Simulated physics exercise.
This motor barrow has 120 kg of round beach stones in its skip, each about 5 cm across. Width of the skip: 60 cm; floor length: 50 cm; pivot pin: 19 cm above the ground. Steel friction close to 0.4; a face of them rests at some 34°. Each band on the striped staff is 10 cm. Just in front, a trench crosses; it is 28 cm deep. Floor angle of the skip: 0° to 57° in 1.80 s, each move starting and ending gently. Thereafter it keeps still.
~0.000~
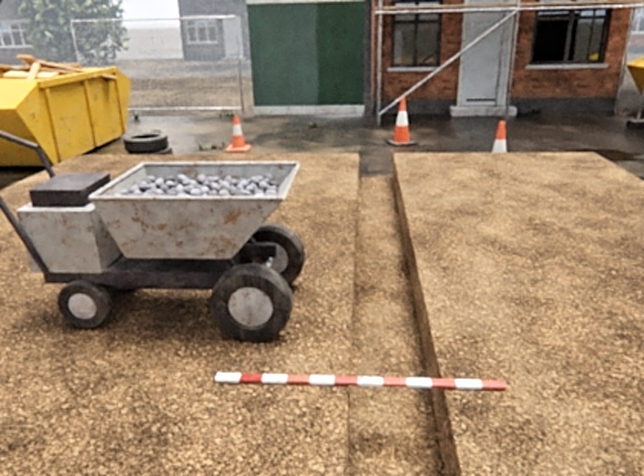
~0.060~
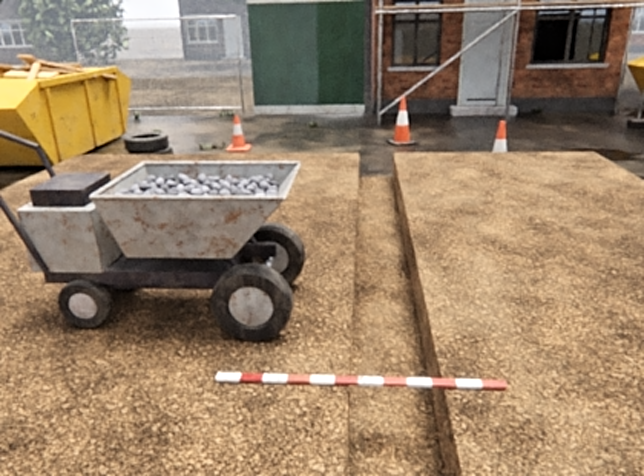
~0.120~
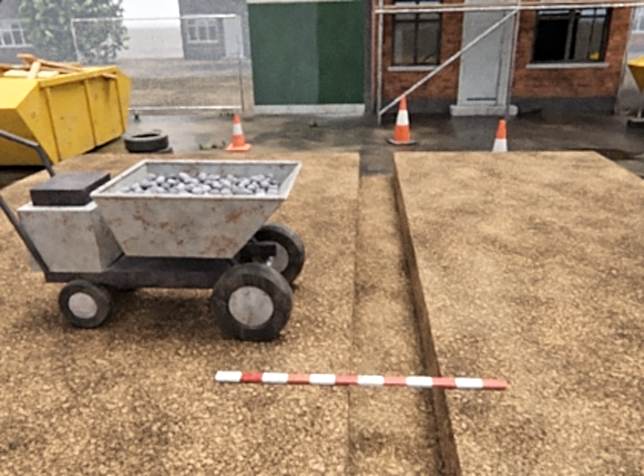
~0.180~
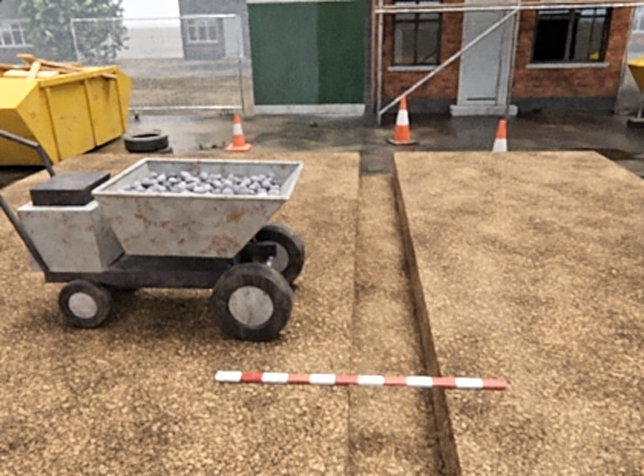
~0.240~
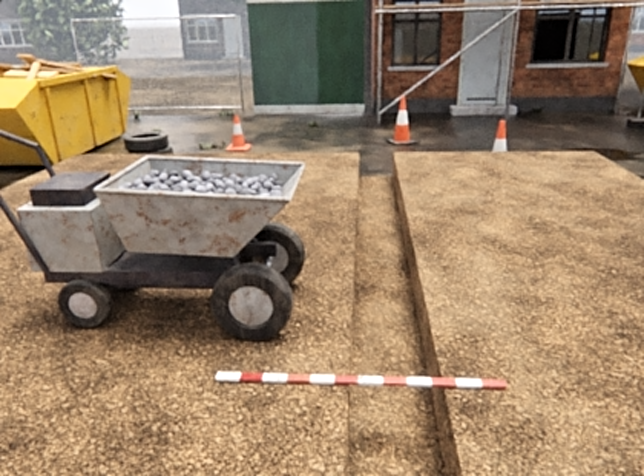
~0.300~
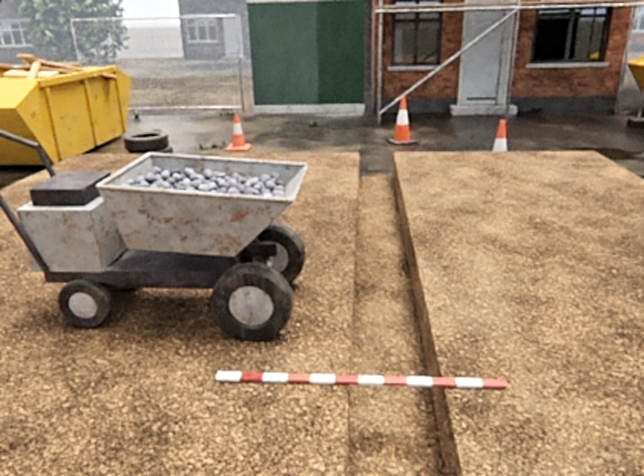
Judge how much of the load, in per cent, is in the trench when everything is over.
I judge it at about 80 per cent.
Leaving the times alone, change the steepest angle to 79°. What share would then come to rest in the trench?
It would be near 90 per cent.
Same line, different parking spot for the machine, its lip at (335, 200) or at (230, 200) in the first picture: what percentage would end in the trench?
Around 35% for the first place and 75% for the second.
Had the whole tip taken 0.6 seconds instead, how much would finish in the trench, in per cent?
60 per cent.
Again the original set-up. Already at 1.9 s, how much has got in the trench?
Close to 25 per cent at that time.
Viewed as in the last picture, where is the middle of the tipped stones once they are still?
At about pixel (397, 345) in the last view.
After 1.4 s the floor is at 48°; 100 % in the skip; the foremost stones are at (353, 242).
After 1.9 s the floor is at 57°; 71 % in the skip, 27 % in the trench, 2 % past the trench; the foremost stones are at (444, 316).
After 2.2 s the floor is at 57°; 47 % in the skip, 44 % in the trench, 9 % past the trench; the foremost stones are at (507, 309).
After 4.2 s the floor is at 57°; 10 % in the skip, 80 % in the trench, 10 % past the trench; the foremost stones are at (559, 295).
